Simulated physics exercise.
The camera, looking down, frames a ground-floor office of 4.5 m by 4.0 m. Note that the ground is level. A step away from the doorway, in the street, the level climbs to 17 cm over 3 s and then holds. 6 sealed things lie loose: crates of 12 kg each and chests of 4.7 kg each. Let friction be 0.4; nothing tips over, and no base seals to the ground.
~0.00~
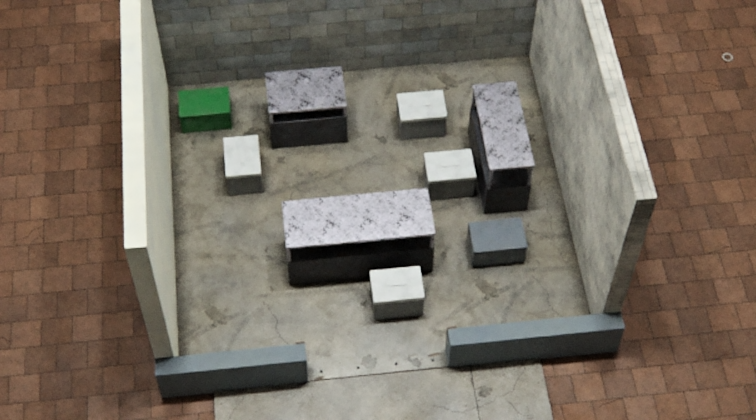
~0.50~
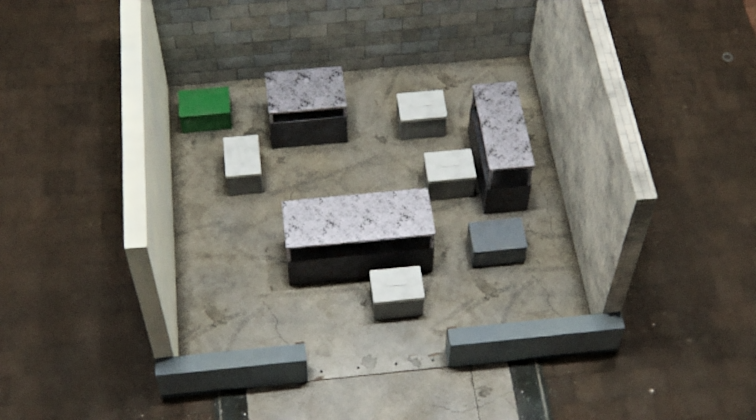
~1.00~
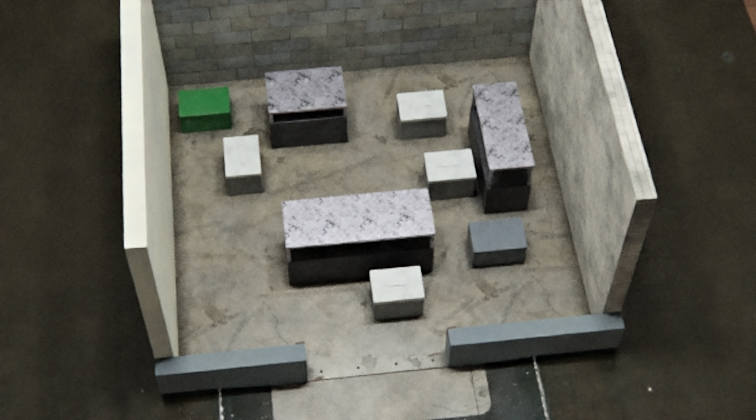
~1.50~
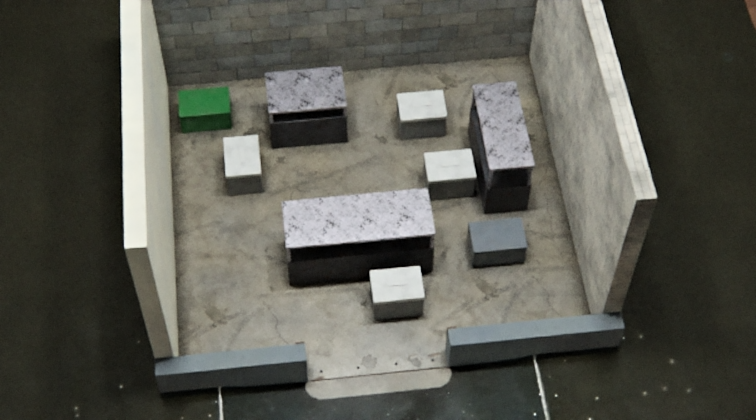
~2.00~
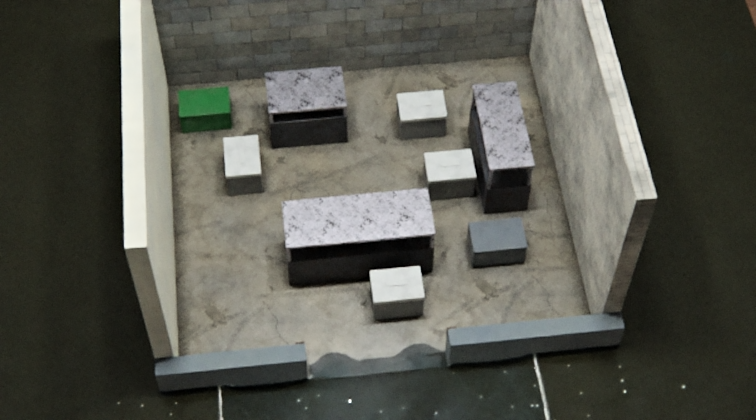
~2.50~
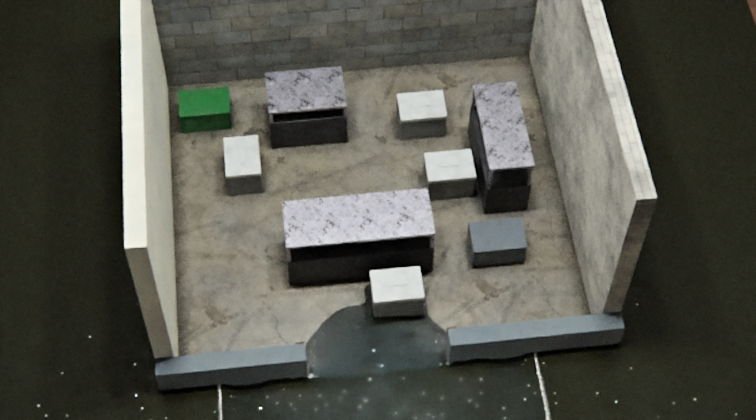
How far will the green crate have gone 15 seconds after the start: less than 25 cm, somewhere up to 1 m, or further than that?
Looks like it will get pushed a long way.
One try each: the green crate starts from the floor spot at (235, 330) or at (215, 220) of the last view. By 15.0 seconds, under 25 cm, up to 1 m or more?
In that order: It goes a long way; it shifts a modest distance.
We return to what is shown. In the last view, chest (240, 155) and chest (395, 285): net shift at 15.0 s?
In turn: 60 cm, 150 cm.
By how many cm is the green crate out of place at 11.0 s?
Shift by then: About 80 cm.
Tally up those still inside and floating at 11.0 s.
I get 6.
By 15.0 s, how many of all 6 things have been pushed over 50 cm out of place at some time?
The number is 6.
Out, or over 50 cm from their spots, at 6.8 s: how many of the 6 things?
The answer is 3.
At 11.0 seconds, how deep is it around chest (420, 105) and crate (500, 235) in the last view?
Some 4 cm at the first, some 11 cm at the second.
After 3.5 s the green crate is near (204, 102), 0.0 m from its start, aground; 1 afloat.
After 6.8 s the green crate is near (204, 102), 0.0 m from its start, aground; 1 afloat.
After 11.0 s the green crate is near (272, 75), 0.9 m from its start, afloat; 6 afloat.
After 15.0 s the green crate is near (413, 123), 2.5 m from its start, afloat; 6 afloat.
